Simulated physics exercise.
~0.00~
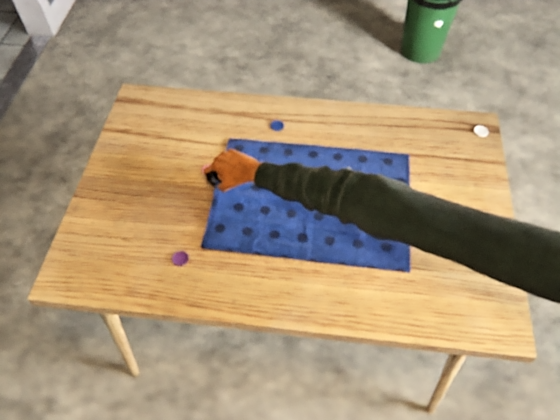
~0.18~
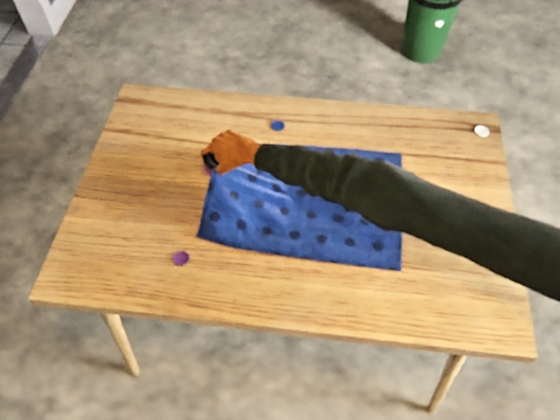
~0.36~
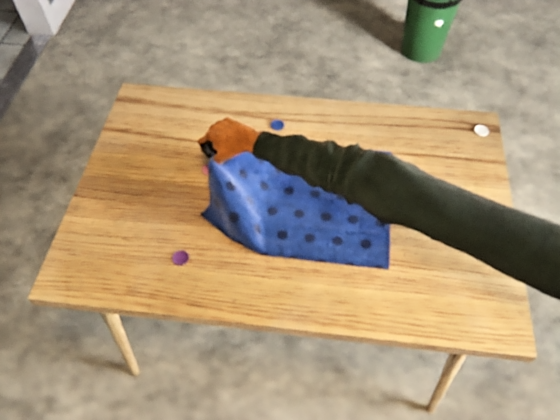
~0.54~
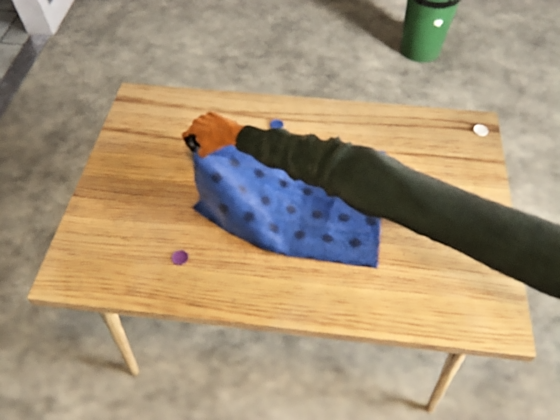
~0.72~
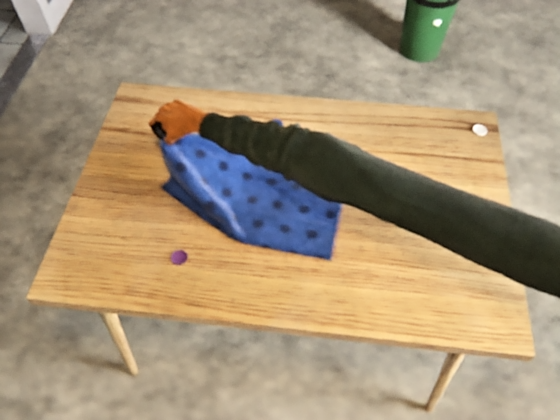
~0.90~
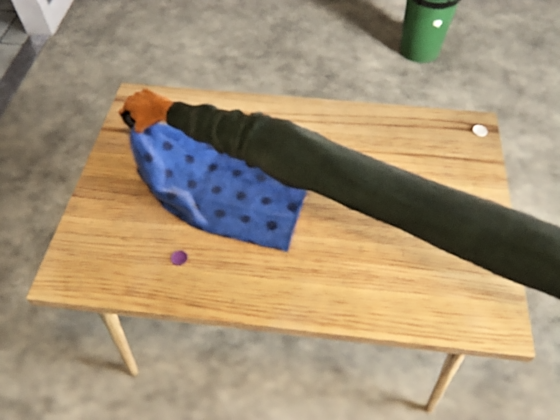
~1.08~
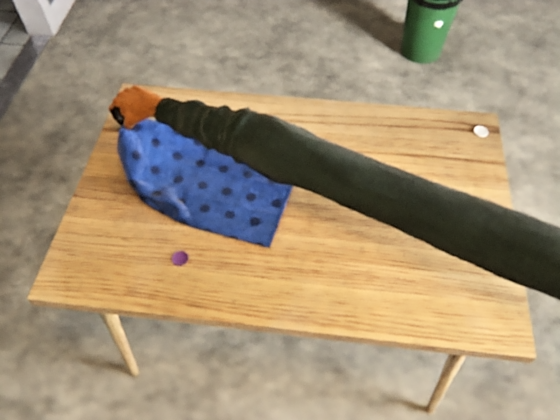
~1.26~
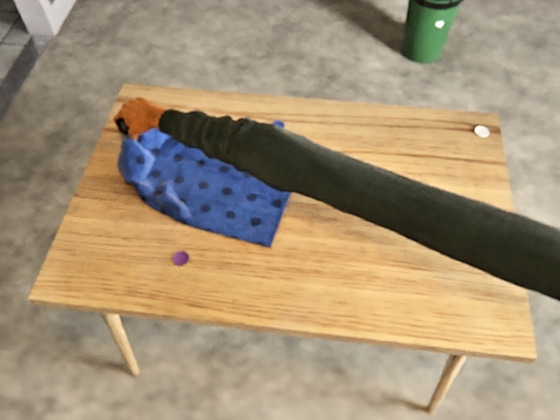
On a light wooden table, a gloved hand in a dark sleeve pinches a corner of a blue spotted cloth and drags the cloth leftward past small blue and purple discs, ending with it rumpled near the left edge, the hand still at its raised corner.
